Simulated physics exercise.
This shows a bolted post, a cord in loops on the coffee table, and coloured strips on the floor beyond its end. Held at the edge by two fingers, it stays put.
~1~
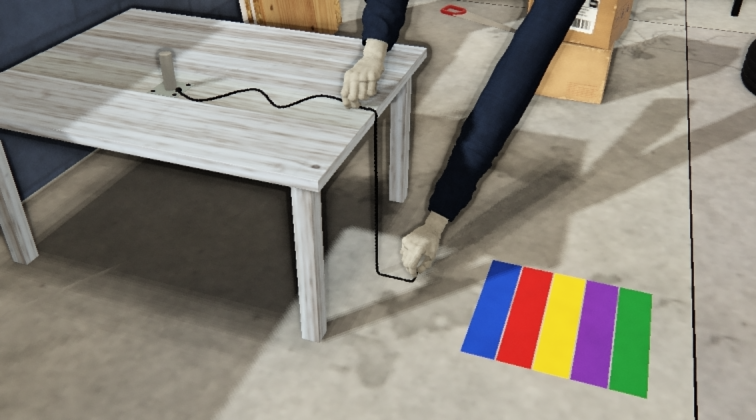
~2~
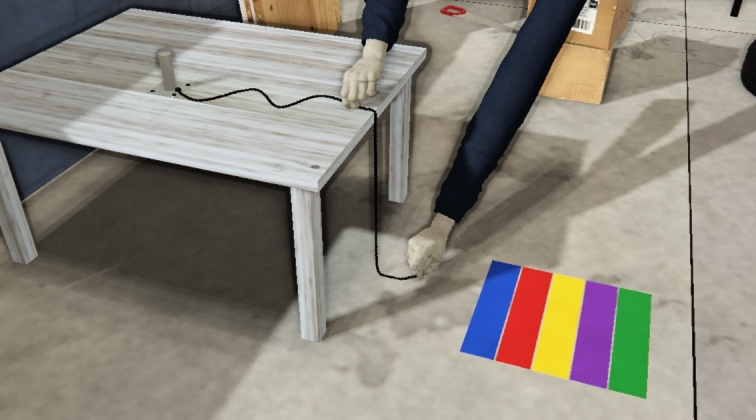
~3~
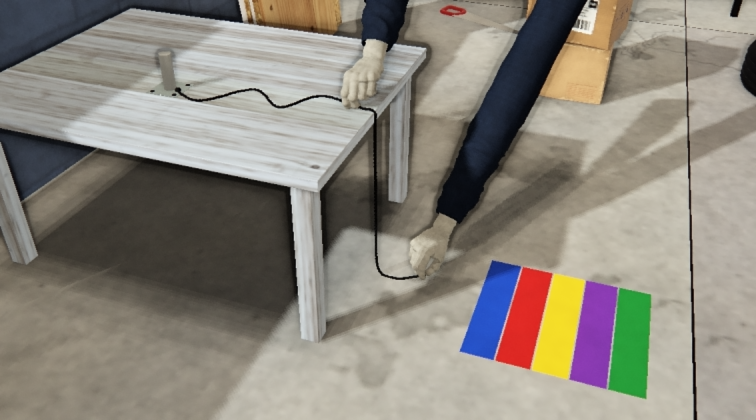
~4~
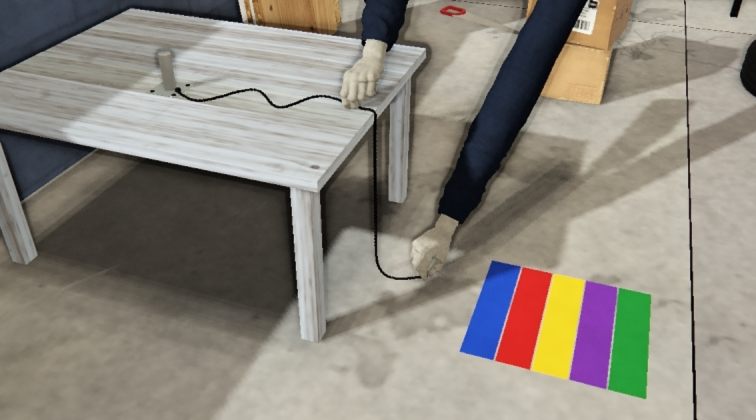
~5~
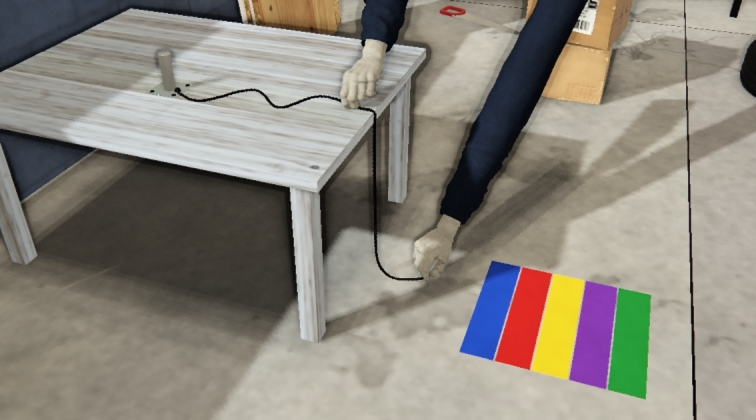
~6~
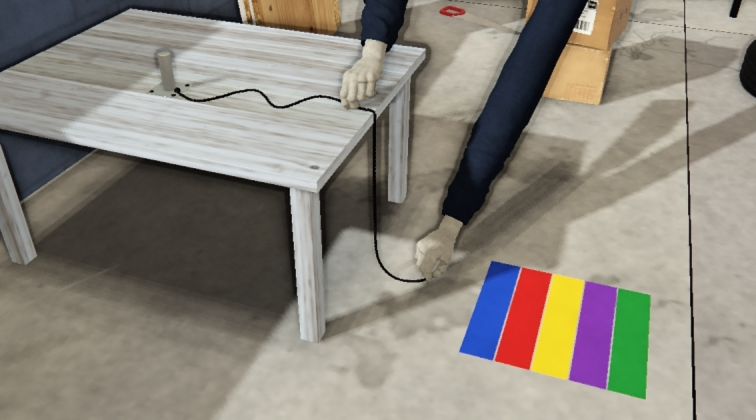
To begin with, a dark cord runs in gentle waves across a pale wooden table and over its edge, with one hand at the edge and another holding the low end near coloured floor strips. The lower hand then shifts slightly right with the cord's end, while the upper hand stays put.
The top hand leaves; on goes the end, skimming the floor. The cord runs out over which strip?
The purple one.
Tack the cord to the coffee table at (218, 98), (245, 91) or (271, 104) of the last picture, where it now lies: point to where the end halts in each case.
Results: (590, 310); (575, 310); (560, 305).
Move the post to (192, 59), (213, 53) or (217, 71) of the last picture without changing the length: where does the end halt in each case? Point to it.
In pixels, the answers are (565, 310), (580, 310) and (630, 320).
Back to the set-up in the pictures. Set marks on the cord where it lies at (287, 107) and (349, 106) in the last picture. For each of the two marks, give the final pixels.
Final positions are (326, 107) and (396, 134), in that order.
Soon after, end near (526, 298); over red.
Then, end near (573, 309); over yellow.
At full stretch, end near (602, 316); over purple. The end stops over the purple strip.
